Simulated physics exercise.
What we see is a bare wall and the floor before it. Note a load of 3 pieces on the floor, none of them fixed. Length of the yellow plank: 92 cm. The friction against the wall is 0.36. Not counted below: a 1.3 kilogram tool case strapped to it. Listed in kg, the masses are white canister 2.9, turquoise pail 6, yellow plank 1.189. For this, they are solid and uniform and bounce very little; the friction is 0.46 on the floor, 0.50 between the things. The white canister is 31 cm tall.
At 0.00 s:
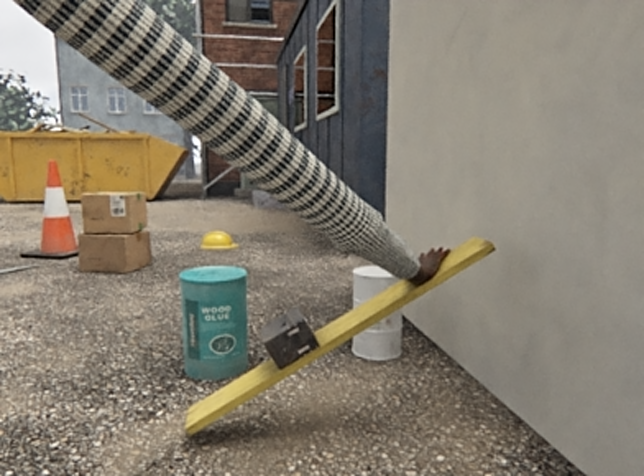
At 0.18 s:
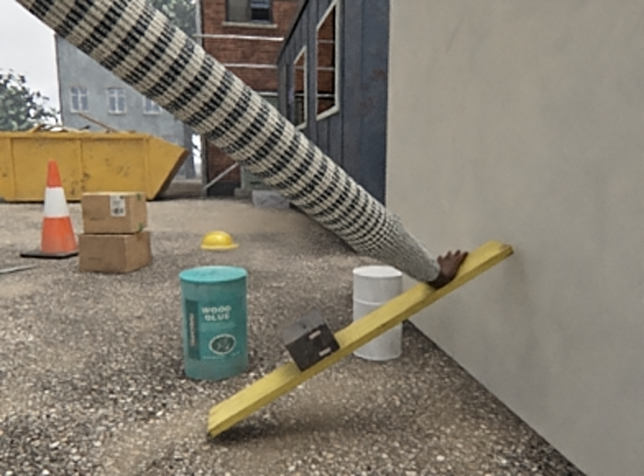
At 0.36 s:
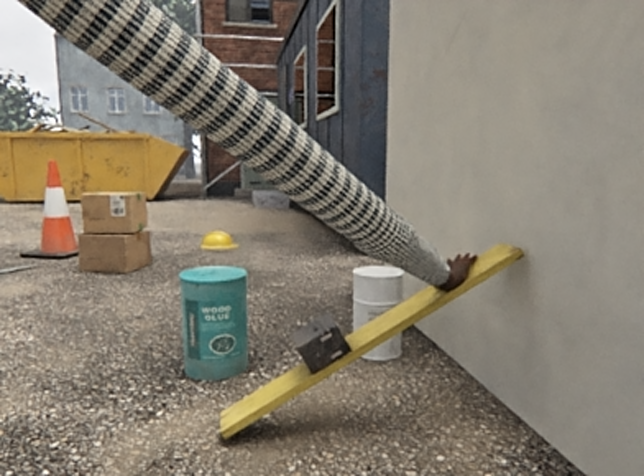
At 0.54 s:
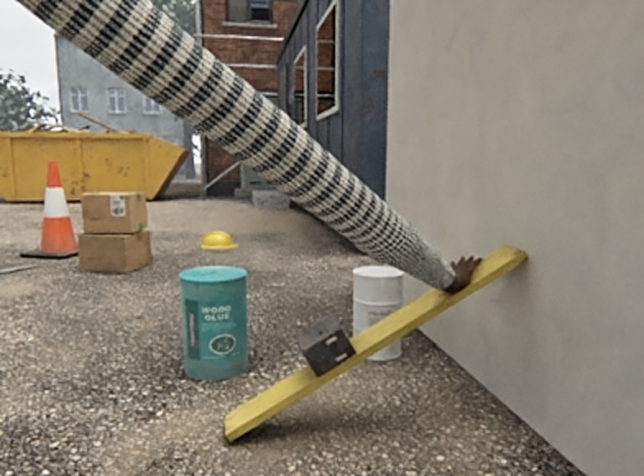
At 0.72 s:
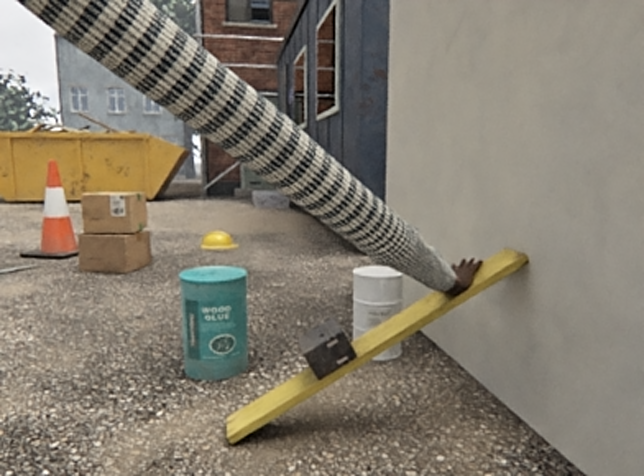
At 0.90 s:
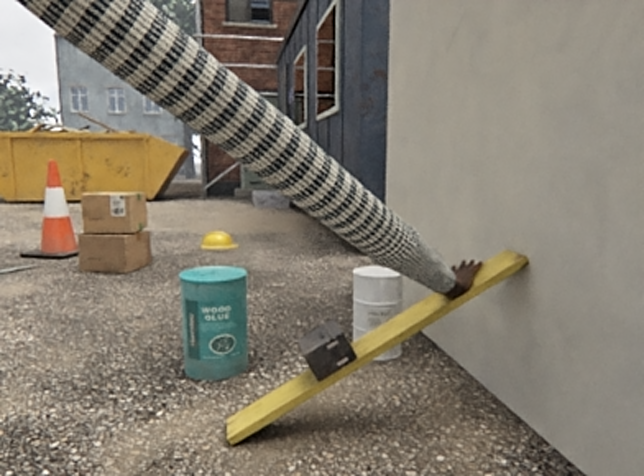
The video shows a hand at the end of a long patterned sleeve moving a sloping yellow plank, with a dark block on it, rightward to a bare wall, then holding it there, near a turquoise pail and white canister.
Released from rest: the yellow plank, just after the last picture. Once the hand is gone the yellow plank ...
... slides down.
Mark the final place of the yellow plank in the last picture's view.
At about (354, 420).
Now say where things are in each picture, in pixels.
In the first picture, 11 cm still to go; yellow plank (342, 330); white canister (377, 311).
In the second picture, 5 cm still to go; yellow plank (362, 332); white canister (377, 311).
In the third picture, 3 cm still to go; yellow plank (372, 335); white canister (377, 311).
In the fourth picture, 1 cm still to go; yellow plank (376, 338); white canister (377, 311).
Leant on the wall, still held; yellow plank (377, 340); white canister (377, 311), in the fifth picture.
Leant on the wall, still held; yellow plank (377, 342); white canister (377, 311), in the sixth picture.
After 1.20 s, yellow plank leaning 3° more than when let go near (373, 350).
After 1.40 s, yellow plank leaning 20° more than when let go near (359, 395).
After 1.50 s, yellow plank leaning 29° more than when let go near (354, 419).
In the end (2.2 s), not toppled but over 10 cm from the start, yellow plank; the other 2 under 10 cm from the start. At the end, from the last picture's camera, yellow plank near (354, 420). The plank slides down.
